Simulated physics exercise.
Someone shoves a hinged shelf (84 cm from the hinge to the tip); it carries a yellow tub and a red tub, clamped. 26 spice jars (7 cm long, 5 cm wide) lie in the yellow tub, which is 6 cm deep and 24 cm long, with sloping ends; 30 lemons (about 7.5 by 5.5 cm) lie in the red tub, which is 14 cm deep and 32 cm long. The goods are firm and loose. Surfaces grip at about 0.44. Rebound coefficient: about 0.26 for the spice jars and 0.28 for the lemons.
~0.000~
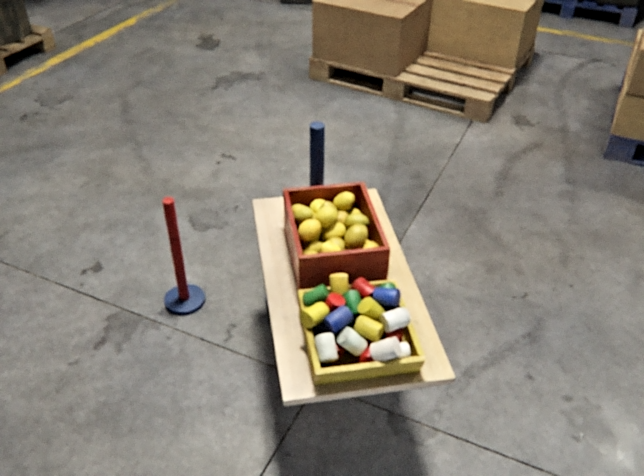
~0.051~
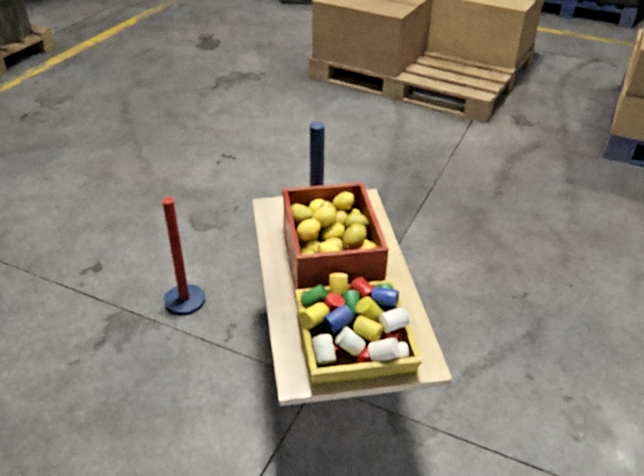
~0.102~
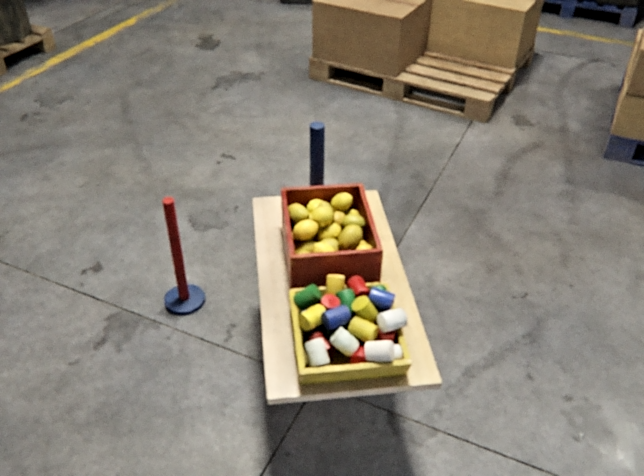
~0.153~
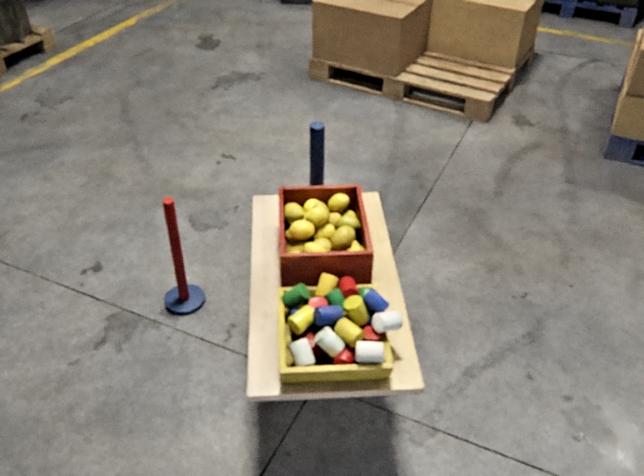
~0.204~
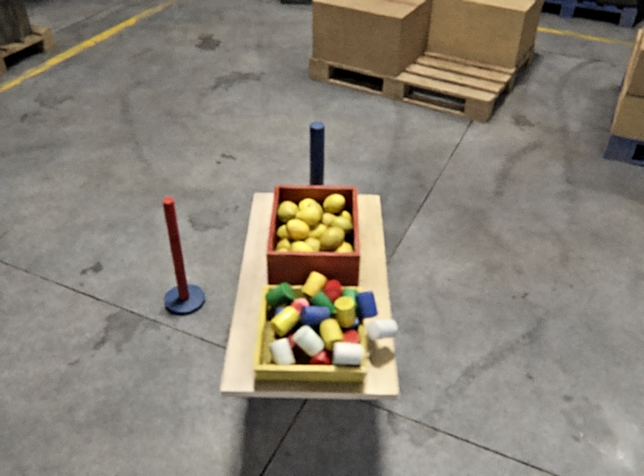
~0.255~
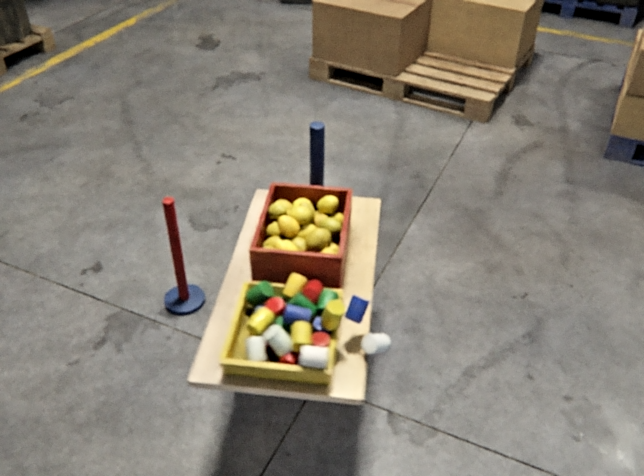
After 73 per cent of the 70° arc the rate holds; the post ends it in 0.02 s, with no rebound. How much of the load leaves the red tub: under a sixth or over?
The red tub loses less than a sixth of its lemons.
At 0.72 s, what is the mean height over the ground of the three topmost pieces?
About 74 cm.
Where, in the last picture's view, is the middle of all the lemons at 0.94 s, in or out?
At about (231, 205).
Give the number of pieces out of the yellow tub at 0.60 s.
Out by then, roughly: Yellow tub 8.
After 0.52 s, it reaches the stop.
After 0.60 s, 7 of 26 out of the yellow tub and 0 of 30 out of the red tub.
After 0.72 s, 11 of 26 out of the yellow tub and 0 of 30 out of the red tub.
After 0.94 s, 14 of 26 out of the yellow tub and 0 of 30 out of the red tub.
Final count (at 1.37 s), 14 of 26 out of the yellow tub and 1 of 30 out of the red tub. Asked share, 1 of 30, 3 per cent.
